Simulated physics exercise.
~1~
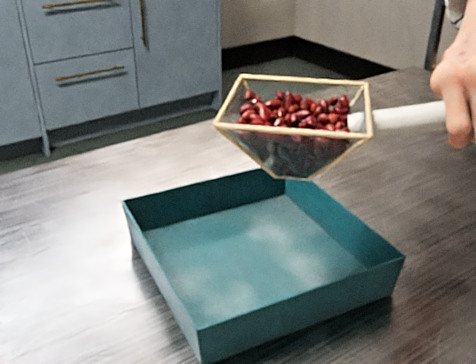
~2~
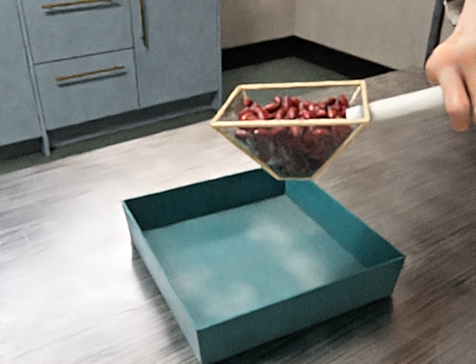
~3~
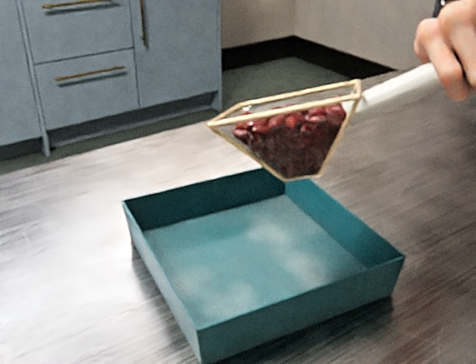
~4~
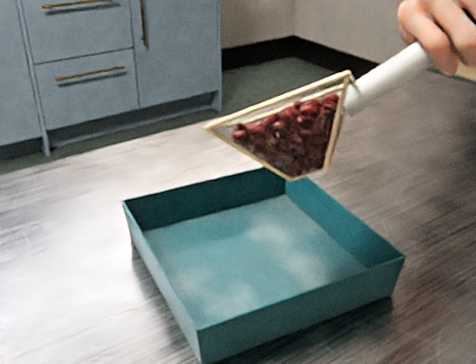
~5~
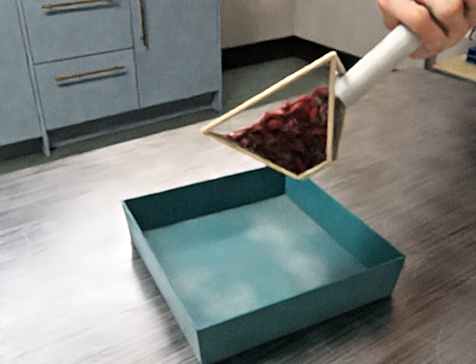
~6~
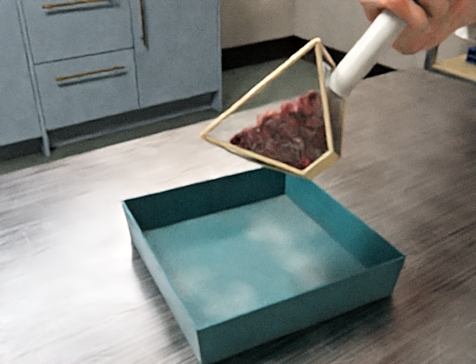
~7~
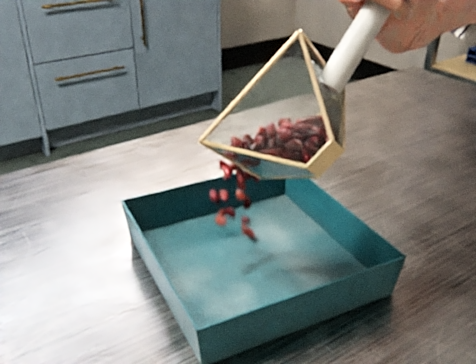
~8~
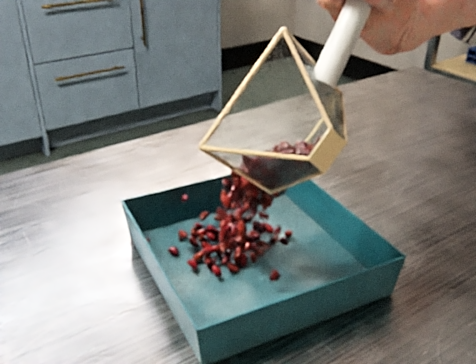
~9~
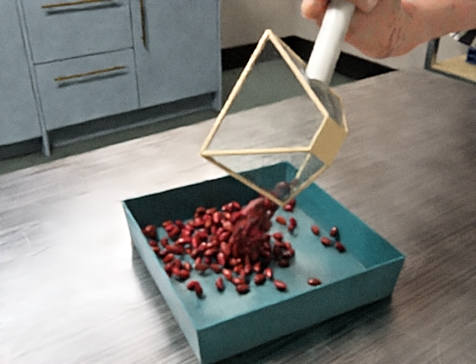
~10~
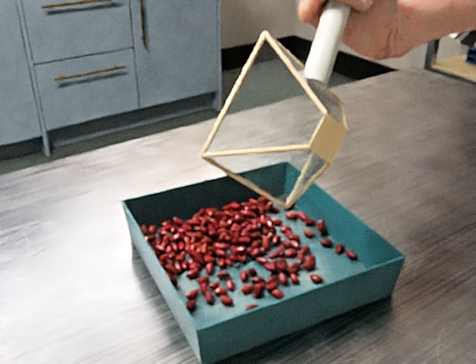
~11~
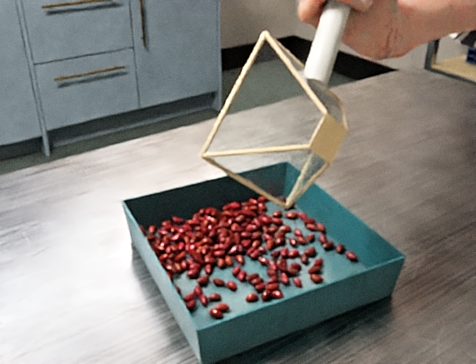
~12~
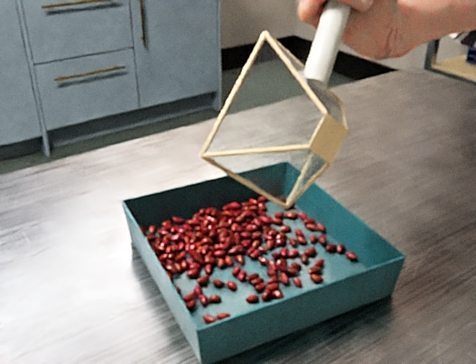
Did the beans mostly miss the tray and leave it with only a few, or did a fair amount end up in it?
A fair amount ended up in the tray. The beans lay spread over a good part of its bottom, without filling it up.
